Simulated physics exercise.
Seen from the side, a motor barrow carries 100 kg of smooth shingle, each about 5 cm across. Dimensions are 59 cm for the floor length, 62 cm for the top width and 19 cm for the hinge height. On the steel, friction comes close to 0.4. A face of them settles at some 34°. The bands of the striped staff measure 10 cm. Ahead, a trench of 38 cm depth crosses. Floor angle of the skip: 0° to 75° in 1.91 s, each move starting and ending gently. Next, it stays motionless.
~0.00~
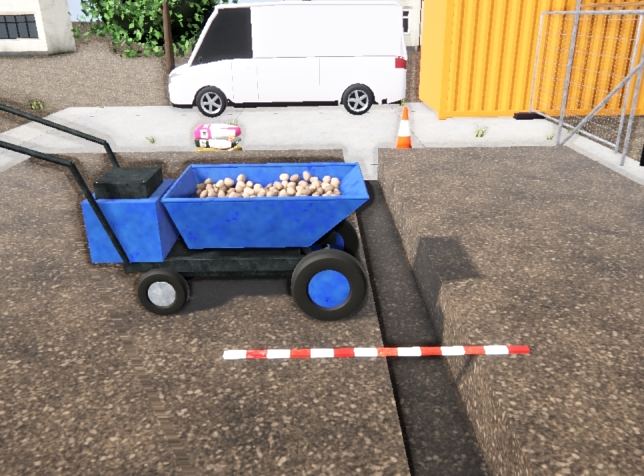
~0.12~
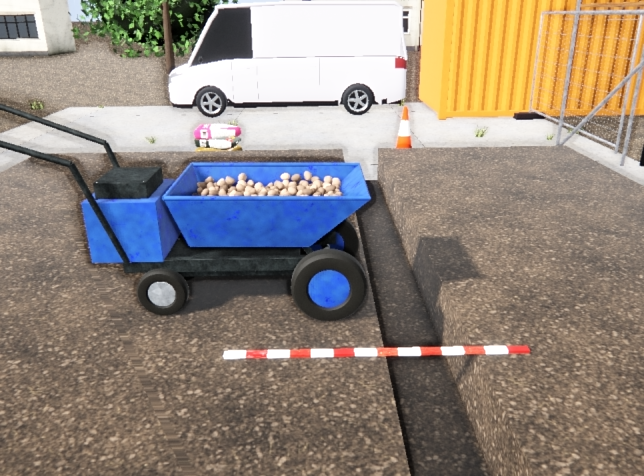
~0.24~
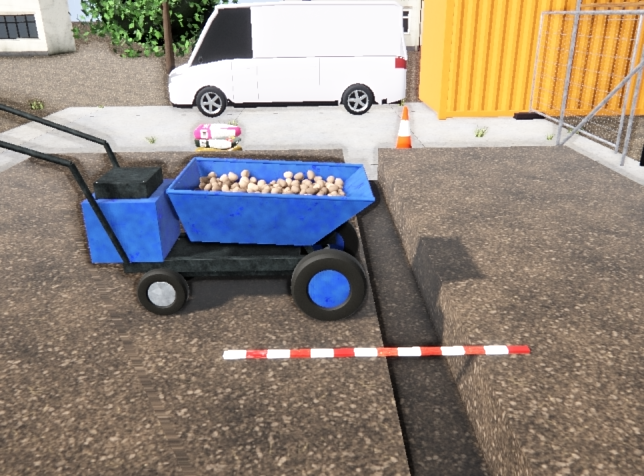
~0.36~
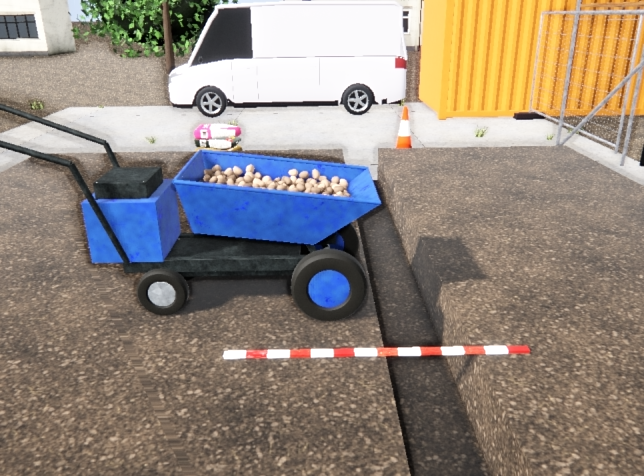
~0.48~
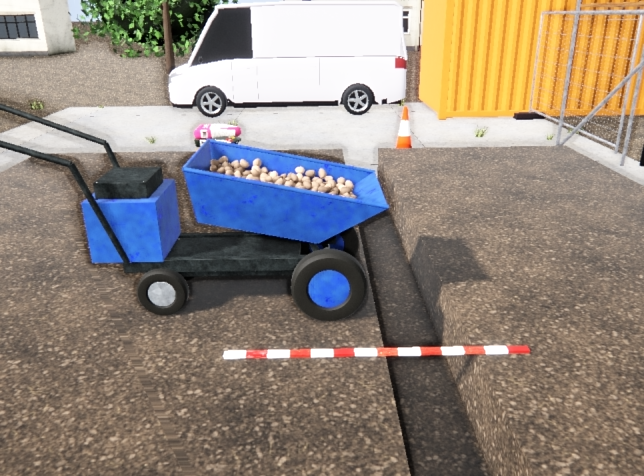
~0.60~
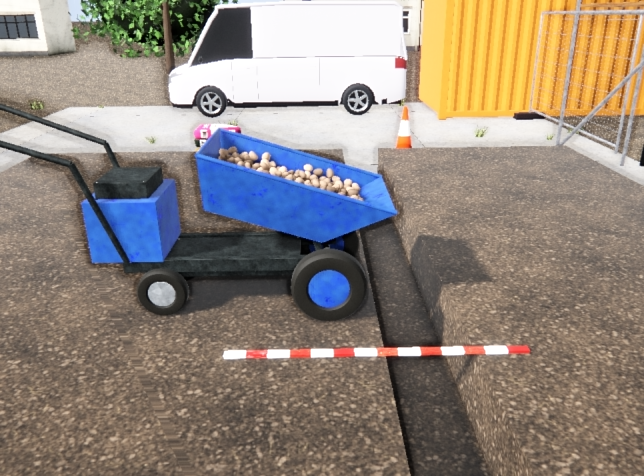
We see a blue motor barrow loaded with smooth, pale stones beside a narrow trench, a red-and-white staff in front; its skip starts level, then gradually tilts, the left end rising while the lip points down to the right.
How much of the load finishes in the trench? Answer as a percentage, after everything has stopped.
Some 43 per cent of it.
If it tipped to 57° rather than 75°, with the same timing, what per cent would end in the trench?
With that change, near 55 per cent.
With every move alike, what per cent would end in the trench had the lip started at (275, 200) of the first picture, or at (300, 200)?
Close to 80 percent in the first case, 100 percent in the second.
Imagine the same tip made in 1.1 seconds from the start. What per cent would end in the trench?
Estimate: About 35 %.
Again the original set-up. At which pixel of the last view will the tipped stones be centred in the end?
I'd put it close to (462, 288).
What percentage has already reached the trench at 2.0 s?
Roughly 35 percent of the load.
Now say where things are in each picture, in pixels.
The skip is at 0°, its lip at (369, 198); the top of the load is at (299, 183), in the first frame.
The skip is at 1°, its lip at (370, 198); the top of the load is at (292, 184); the stones move at 0.1 m/s on average, in the second frame.
The skip is at 3°, its lip at (374, 200); the top of the load is at (242, 180); the stones move at 0.2 m/s on average, in the third frame.
The skip is at 7°, its lip at (380, 203); the top of the load is at (225, 174); the stones move at 0.3 m/s on average, in the fourth frame.
The skip is at 12°, its lip at (388, 207); the top of the load is at (227, 167); the stones move at 0.4 m/s on average, in the fifth frame.
Lip at (397, 213), floor tilted 18°, highest stones at (231, 158); the stones move at 0.4 m/s on average, in the sixth frame.
After 1.4 s the floor is at 63°; 91 % in the skip, 8 % in the trench, 1 % past the trench; the foremost stones are at (454, 276).
After 2.0 s the floor is at 75°; 7 % in the skip, 36 % in the trench, 57 % past the trench; the foremost stones are at (584, 290).
After 2.4 s the floor is at 75°; 0 % in the skip, 42 % in the trench, 58 % past the trench; the foremost stones are at (615, 286).
After 4.3 s the floor is at 75°; 0 % in the skip, 43 % in the trench, 57 % past the trench; the foremost stones are at (612, 279).
